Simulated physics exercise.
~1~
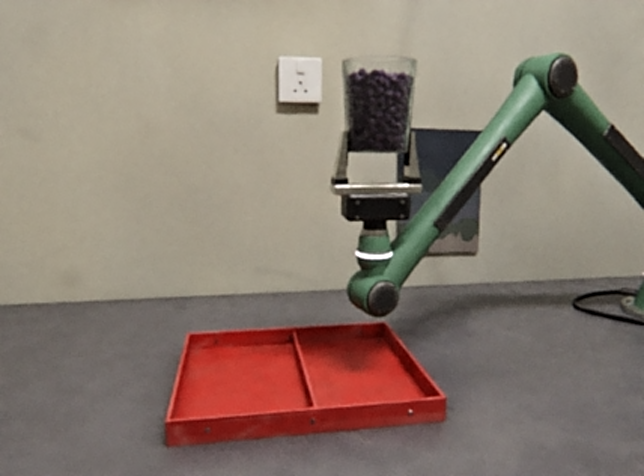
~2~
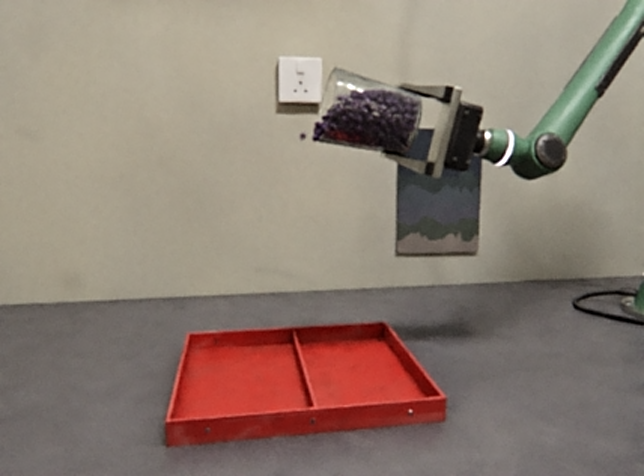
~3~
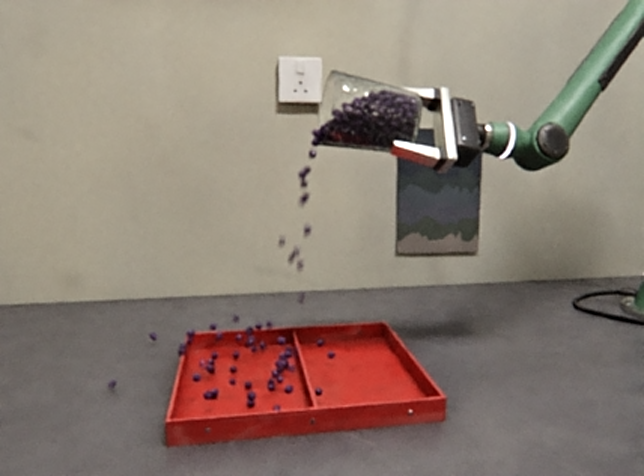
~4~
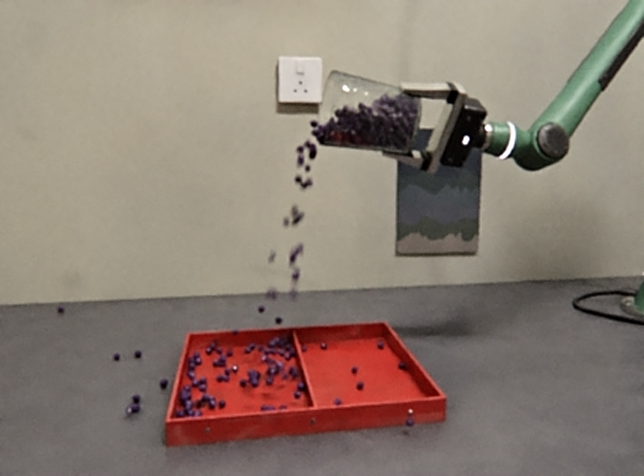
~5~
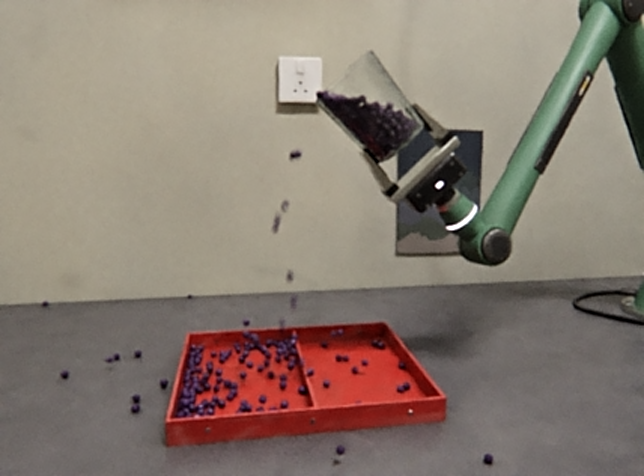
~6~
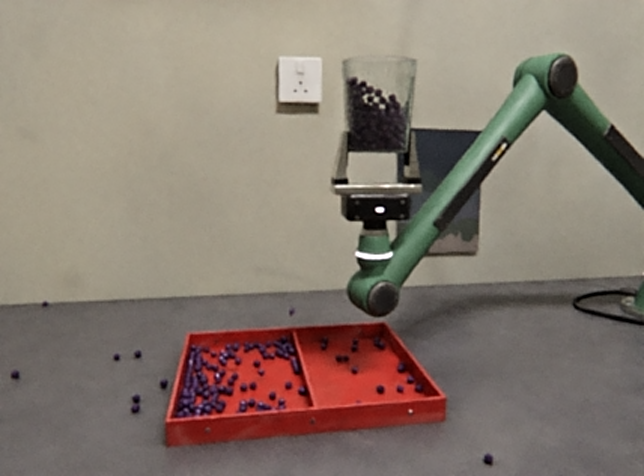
Above a red divided tray, a green robot arm pours out some dark beads, scattering a few, then rights the cup.
